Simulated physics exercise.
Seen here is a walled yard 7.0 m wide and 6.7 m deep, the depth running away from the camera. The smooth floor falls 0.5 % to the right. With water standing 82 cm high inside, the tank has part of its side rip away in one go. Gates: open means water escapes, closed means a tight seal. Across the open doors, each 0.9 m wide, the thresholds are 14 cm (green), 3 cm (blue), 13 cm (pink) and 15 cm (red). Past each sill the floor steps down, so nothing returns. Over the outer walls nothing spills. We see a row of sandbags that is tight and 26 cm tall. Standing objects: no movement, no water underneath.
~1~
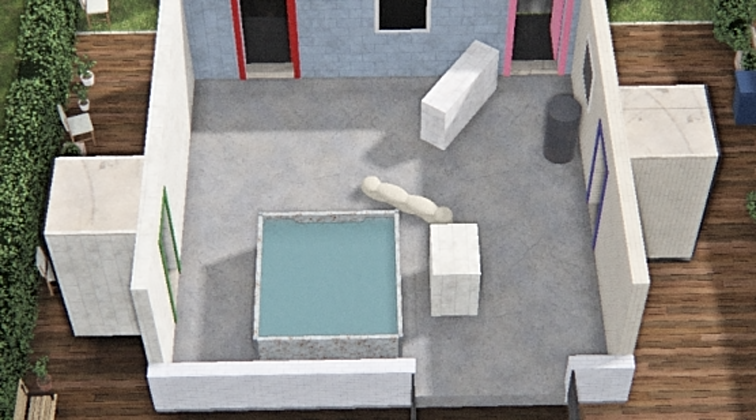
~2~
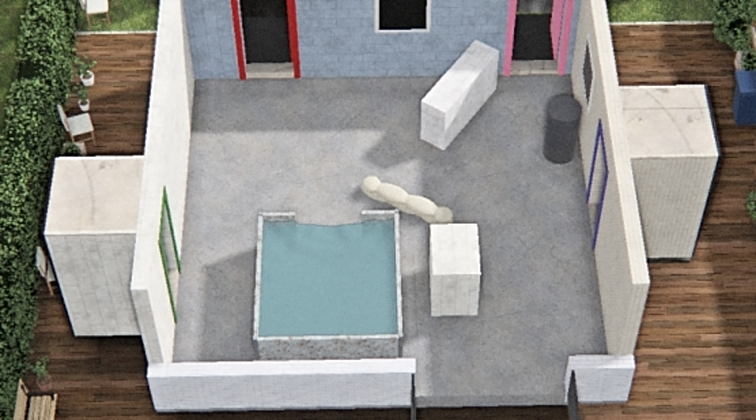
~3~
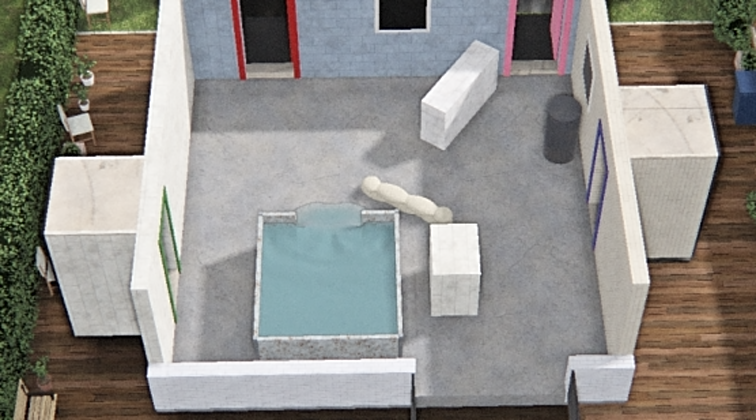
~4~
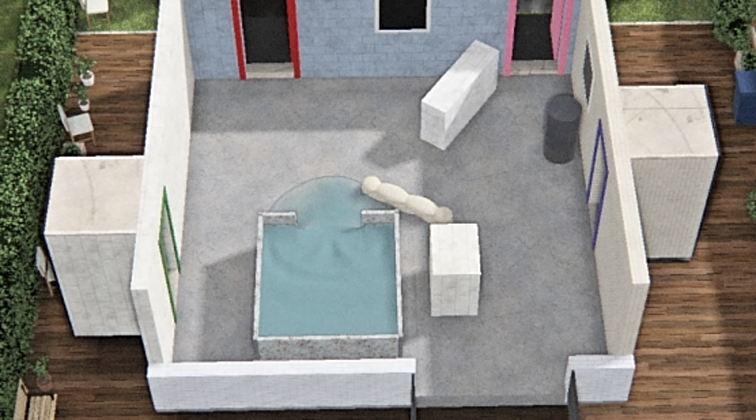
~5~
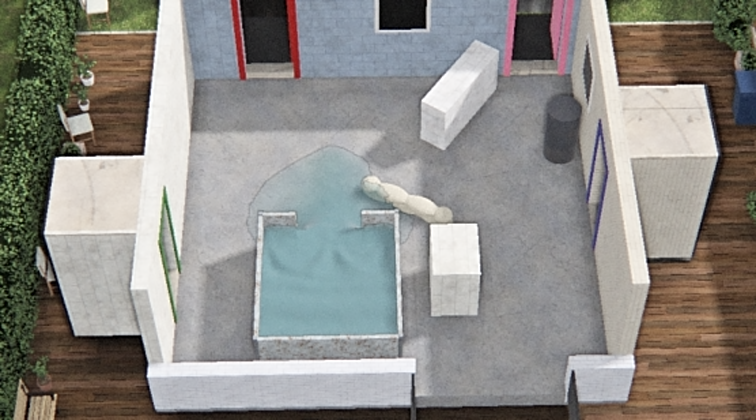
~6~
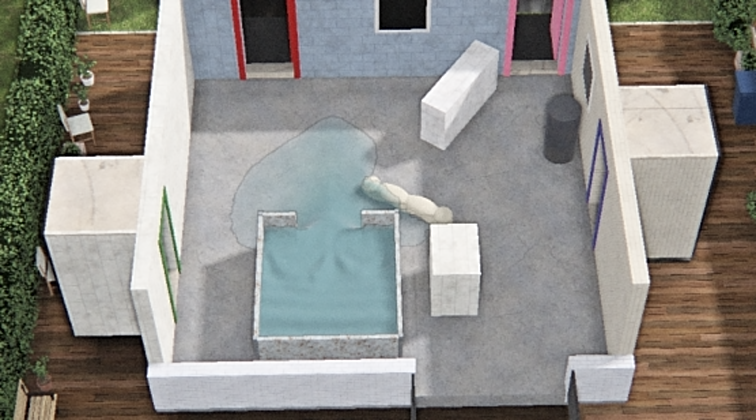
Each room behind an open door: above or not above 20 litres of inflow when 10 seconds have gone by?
At the green door the water let in will remain short of the limit; at the blue door the water let in will surpass the limit; at the pink door the water let in will remain short of the limit; at the red door the water let in will surpass the limit.
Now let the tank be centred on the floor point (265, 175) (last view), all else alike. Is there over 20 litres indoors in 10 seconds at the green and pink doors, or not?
Well, green ends up inside the mark and pink ends up inside the mark.
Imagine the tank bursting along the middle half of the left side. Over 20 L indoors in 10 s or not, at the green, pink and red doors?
So green tops it, pink stays lower, red stays lower.
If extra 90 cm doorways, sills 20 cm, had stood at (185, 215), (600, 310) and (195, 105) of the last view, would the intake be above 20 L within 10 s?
Door 1: Lower; door 2: Lower; door 3: Higher.
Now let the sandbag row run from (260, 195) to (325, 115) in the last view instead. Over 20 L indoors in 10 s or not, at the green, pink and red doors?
In that case green gets no more than allowed, pink gets no more than allowed, red gets no more than allowed.
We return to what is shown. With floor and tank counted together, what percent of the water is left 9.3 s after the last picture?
Roughly 92 percent.
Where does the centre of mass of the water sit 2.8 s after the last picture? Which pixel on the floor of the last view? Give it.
I'd say somewhere around (332, 216).
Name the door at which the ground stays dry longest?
Green.
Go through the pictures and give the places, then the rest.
The first picture shows still water, 82 cm deep, in the tank at (328, 276).
In the second picture, the front is at a hidden place, 0.6 m from the gap on the tank's far side; 0.3 m2 of floor is under water; 82 cm left at the back of the tank.
In the third picture, the front is at (354, 206), 1.0 m from the gap on the tank's far side; 1.1 m2 of floor is under water; 82 cm left at the back of the tank.
In the fourth picture, water pours out on the tank's far side and has run 1.5 m, to (343, 180); typically 10 cm deep outside, 82 cm at the tank's back.
In the fifth picture, water pours out on the tank's far side and has run 2.2 m, to (333, 149); typically 8 cm deep outside, 80 cm at the tank's back.
In the sixth picture, the front is at (340, 121), 2.9 m from the gap on the tank's far side; 5.6 m2 of floor is under water; 73 cm left at the back of the tank.
Then, 0.7 s after the last picture water covers 35 % of the floor and is deepest (48 cm) near (330, 240); green door not reached, blue door not reached, pink door not reached, red door 22 cm at the sill, 1 L in.
Then, 1.5 s after the last picture water covers 45 % of the floor and is deepest (43 cm) near (215, 80); green door not reached, blue door not reached, pink door not reached, red door 32 cm at the sill, 39 L in.
Then, 2.8 s after the last picture water covers 55 % of the floor and is deepest (34 cm) near (456, 91); green door not reached, blue door 3 cm at the sill, 0 L in, pink door 3 cm at the sill, 0 L in, red door 29 cm at the sill, 137 L in.
Then, 5.3 s after the last picture water covers 85 % of the floor and is deepest (29 cm) near (456, 83); green door 5 cm at the sill, 0 L in, blue door 6 cm at the sill, 9 L in, pink door 3 cm at the sill, 0 L in, red door 18 cm at the sill, 184 L in.
Then, 9.3 s after the last picture water covers 95 % of the floor and is deepest (22 cm) near (171, 387); green door 11 cm at the sill, 1 L in, blue door 9 cm at the sill, 77 L in, pink door 6 cm at the sill, 0 L in, red door 15 cm at the sill, 207 L in.
